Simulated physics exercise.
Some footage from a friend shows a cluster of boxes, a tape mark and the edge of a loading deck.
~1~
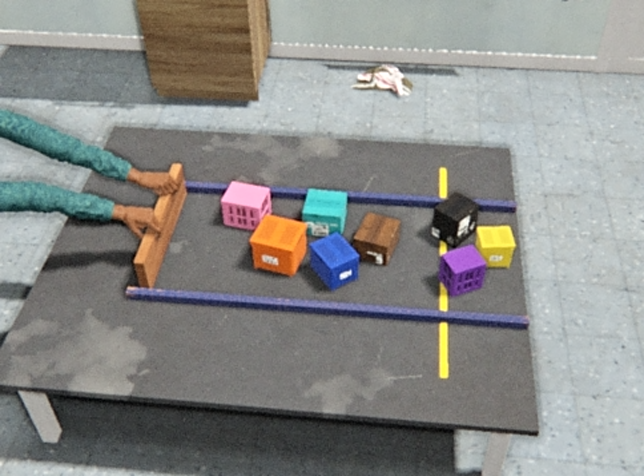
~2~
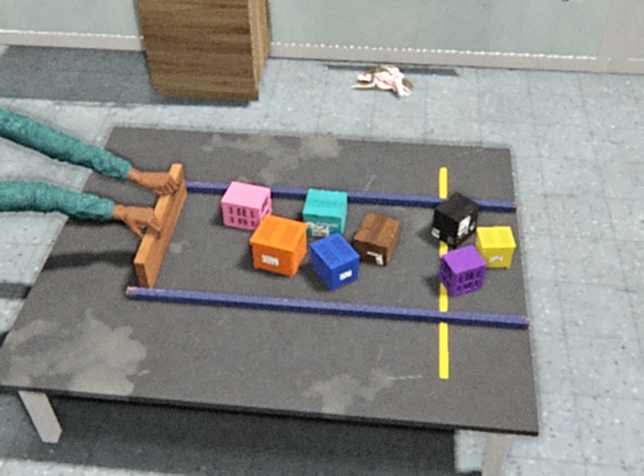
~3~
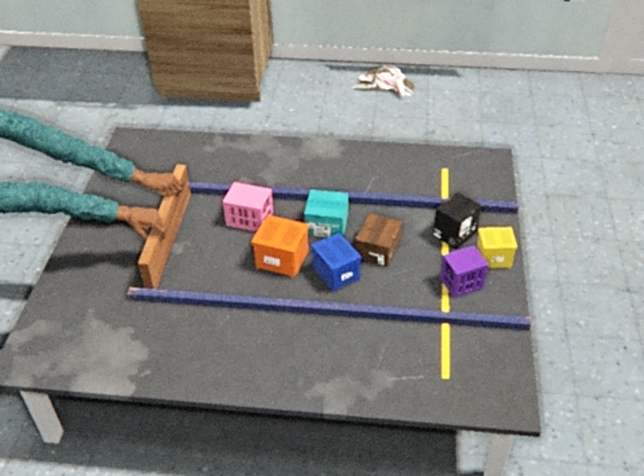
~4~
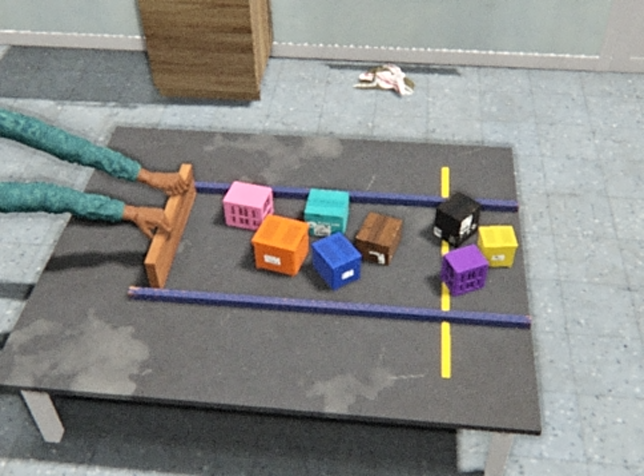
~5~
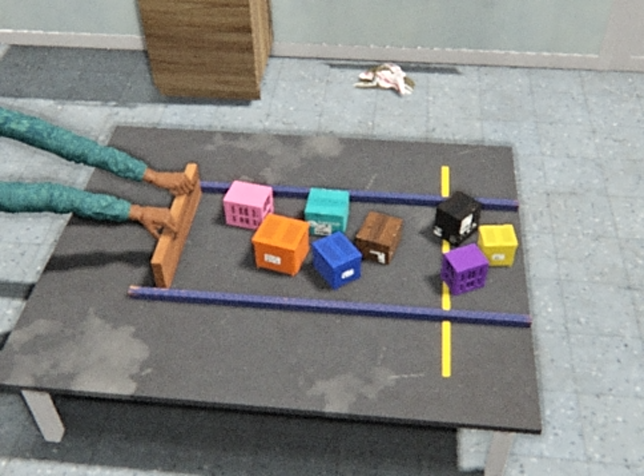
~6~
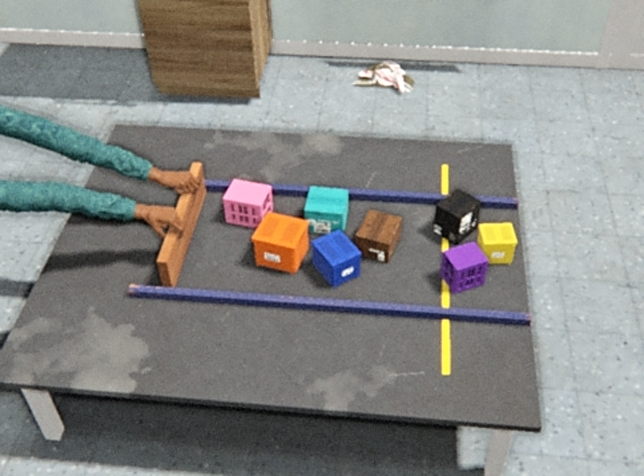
On a dark table between two blue rails, two hands slide a wooden plank slightly to the right toward a cluster of coloured boxes, which stay practically still, some of them near a yellow tape line.
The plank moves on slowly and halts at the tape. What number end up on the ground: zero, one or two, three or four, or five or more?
Well, the ones that get knocked off number at least one, under three.
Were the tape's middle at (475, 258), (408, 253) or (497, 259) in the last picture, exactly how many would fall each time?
Per try: 5; 0; 5.
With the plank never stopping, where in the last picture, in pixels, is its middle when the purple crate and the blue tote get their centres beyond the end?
The middle would be close to (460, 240) and then close to (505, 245).
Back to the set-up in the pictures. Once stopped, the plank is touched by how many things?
3.
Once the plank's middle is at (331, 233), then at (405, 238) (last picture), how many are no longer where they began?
Up to then 5, and up to the other point 8.
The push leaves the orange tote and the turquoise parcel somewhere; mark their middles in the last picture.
The first near (469, 253), the second near (506, 210).
Early on, none off yet; yellow tote at rest near (496, 244); purple crate at rest near (464, 268); black parcel at rest near (457, 217).
A while later, none off yet; yellow tote at rest near (496, 244); purple crate at rest near (464, 268); black parcel moving near (461, 217).
Finally, the number that fall off is one or two; lost, black parcel and yellow tote.
